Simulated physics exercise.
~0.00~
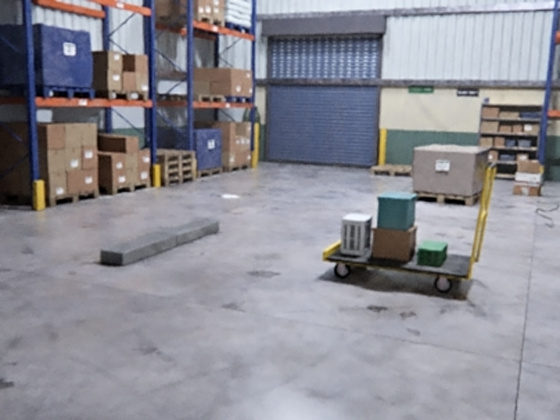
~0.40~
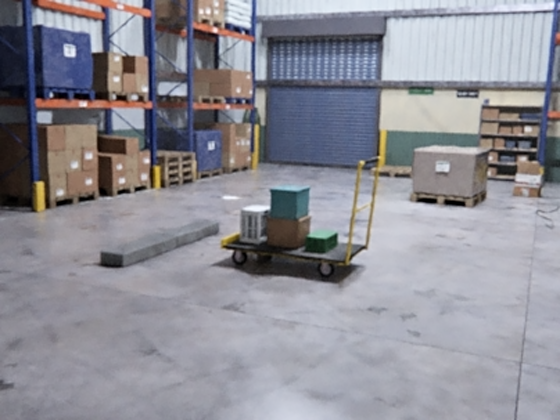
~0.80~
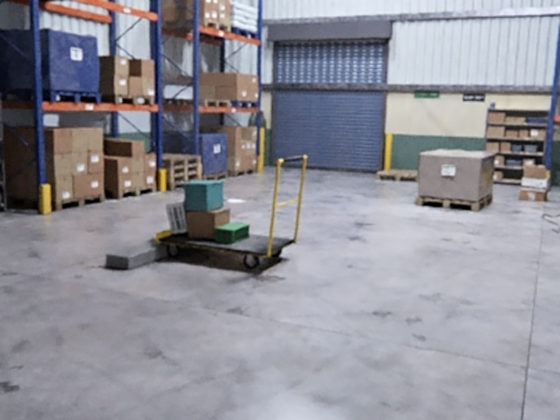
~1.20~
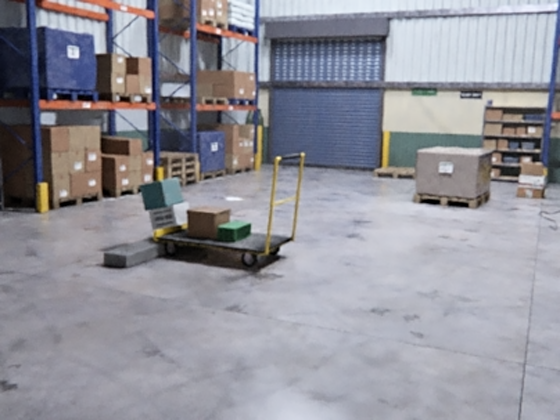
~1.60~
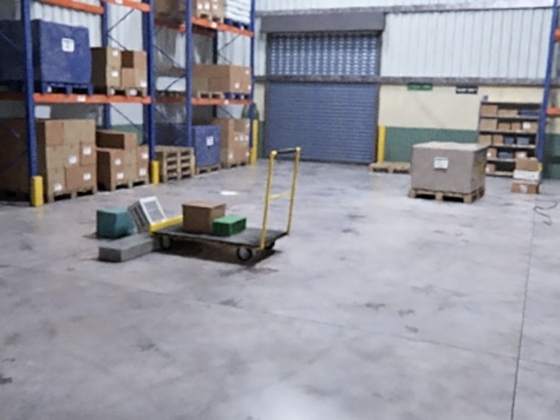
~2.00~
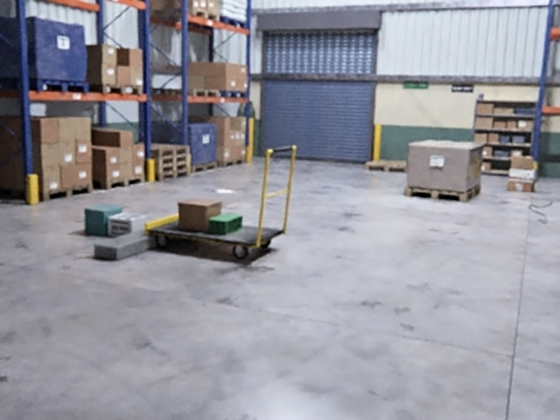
A trolley rolls left into a kerb and stops, and the teal tote and white crate topple off.
